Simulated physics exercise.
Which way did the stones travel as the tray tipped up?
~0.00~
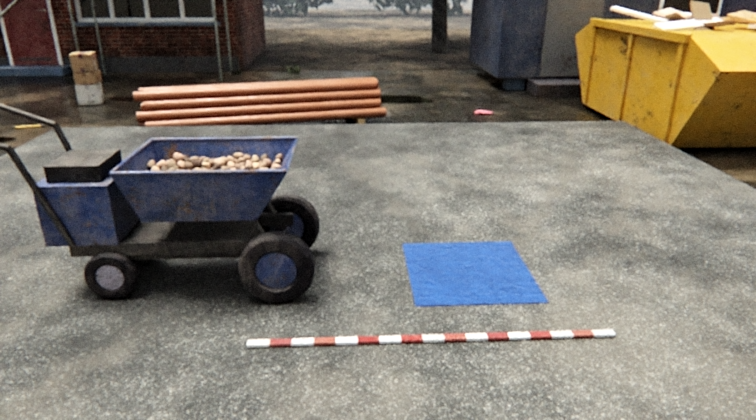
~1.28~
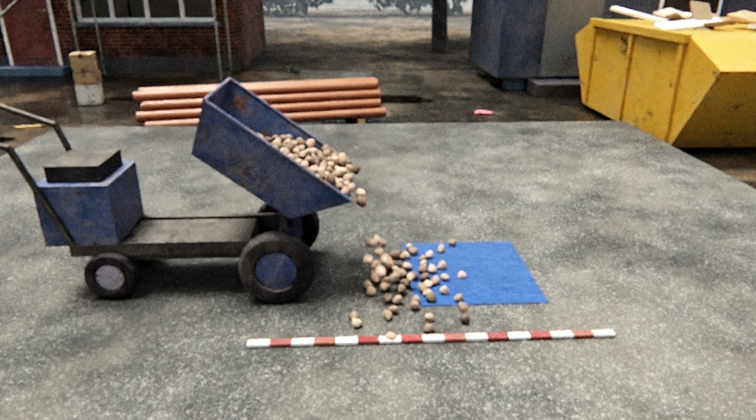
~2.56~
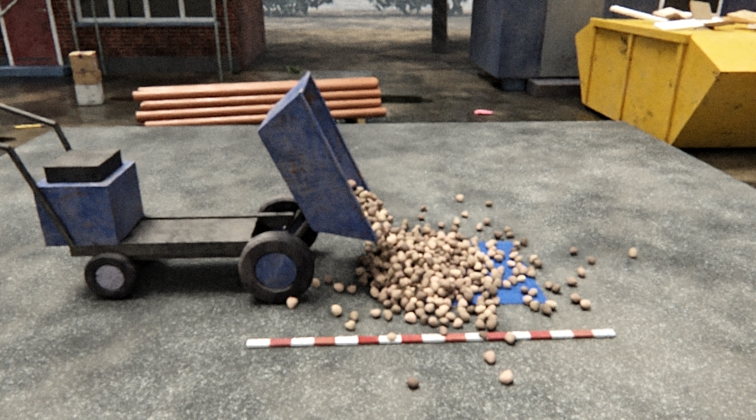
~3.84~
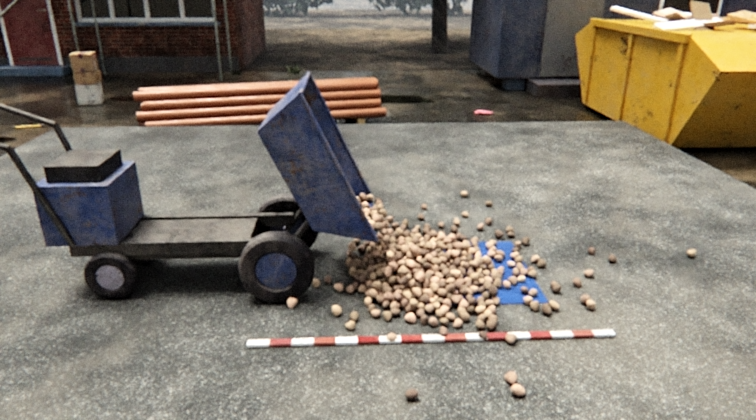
The stones moved to the right, spilling out of the tray toward the blue sheet.
